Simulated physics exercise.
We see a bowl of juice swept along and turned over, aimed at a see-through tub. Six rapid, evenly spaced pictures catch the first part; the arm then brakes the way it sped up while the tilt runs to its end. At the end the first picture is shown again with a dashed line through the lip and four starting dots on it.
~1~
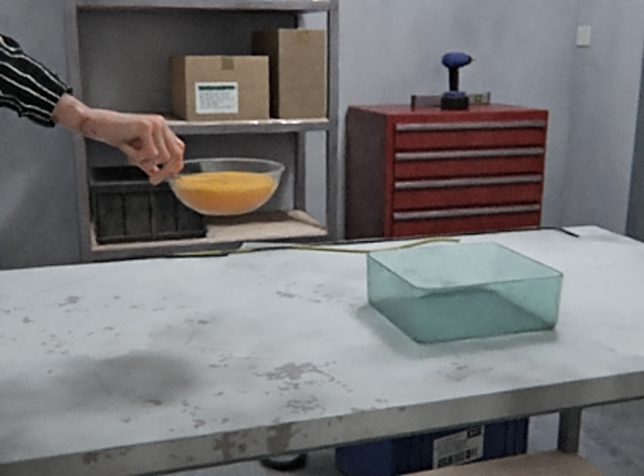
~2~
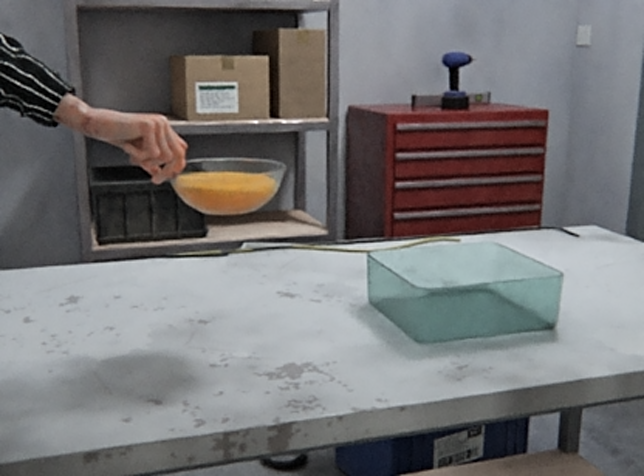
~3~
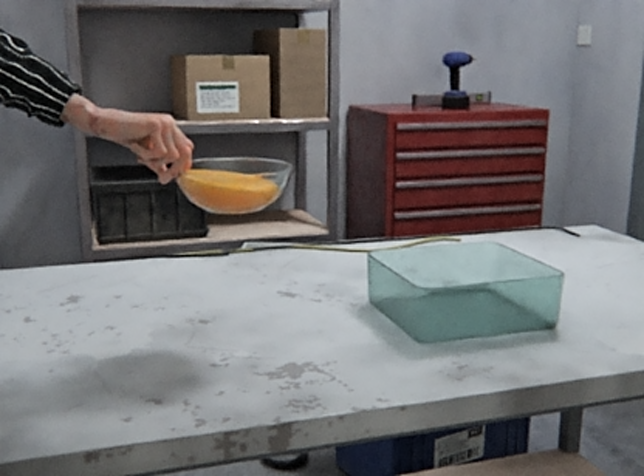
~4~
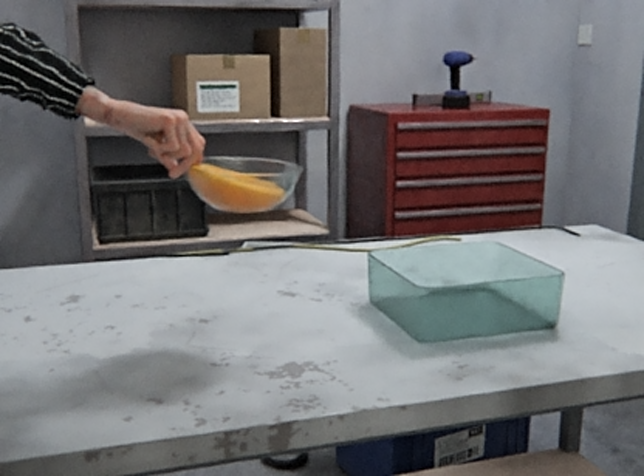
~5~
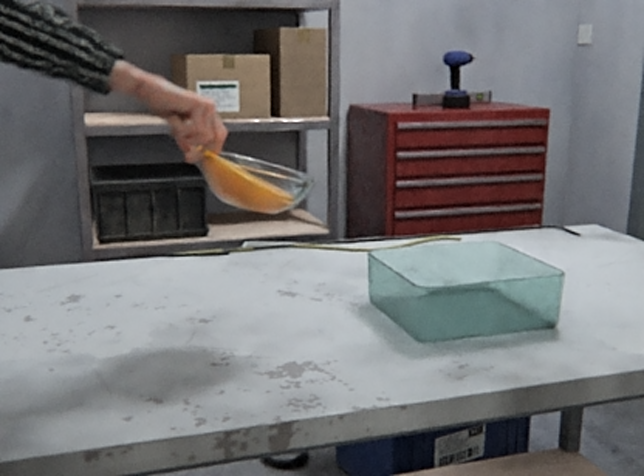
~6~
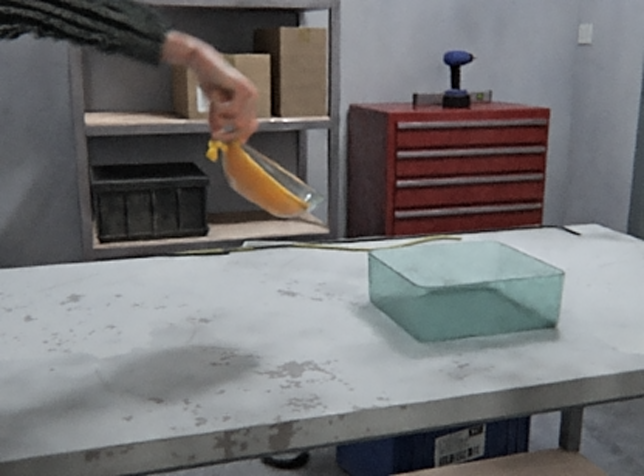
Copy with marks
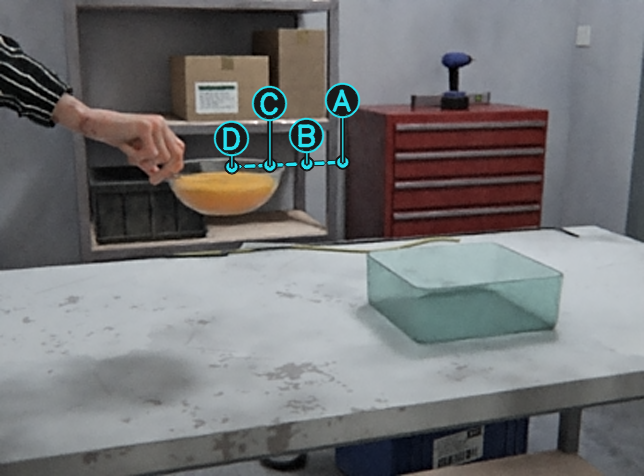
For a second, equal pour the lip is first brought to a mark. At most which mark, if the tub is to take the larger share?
The limit is B.
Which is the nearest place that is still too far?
C it is.
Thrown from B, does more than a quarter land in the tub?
Yes, clearly.
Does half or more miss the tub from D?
Yes.
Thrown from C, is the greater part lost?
Yes, it does.
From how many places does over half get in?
Two of the four.
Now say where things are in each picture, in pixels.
The first picture shows upright, lip at (280, 164); tub from (413, 344) to (555, 327); nothing has left yet.
The second picture shows upright, lip at (282, 164); nothing has left yet.
The third picture shows upright, lip at (288, 164); nothing has left yet.
The fourth picture shows tipped about 3°, lip at (298, 166); nothing has left yet.
The fifth picture shows tipped about 15°, lip at (311, 177); juice is over the rim, down to (197, 155).
The sixth picture shows tipped about 34°, lip at (321, 195); juice is over the rim, down to (212, 157).
On the marked copy, A at (342, 162); B at (306, 163); C at (269, 165); D at (231, 166).
With A, about 68 % lands in the tub, 6 % falls short and 26 % goes beside or beyond.
With B, about 79 % lands in the tub, 6 % falls short and 15 % goes beside or beyond.
With C, about 5 % lands in the tub, 91 % falls short and 4 % goes beside or beyond.
With D, about 0 % lands in the tub, 99 % falls short.
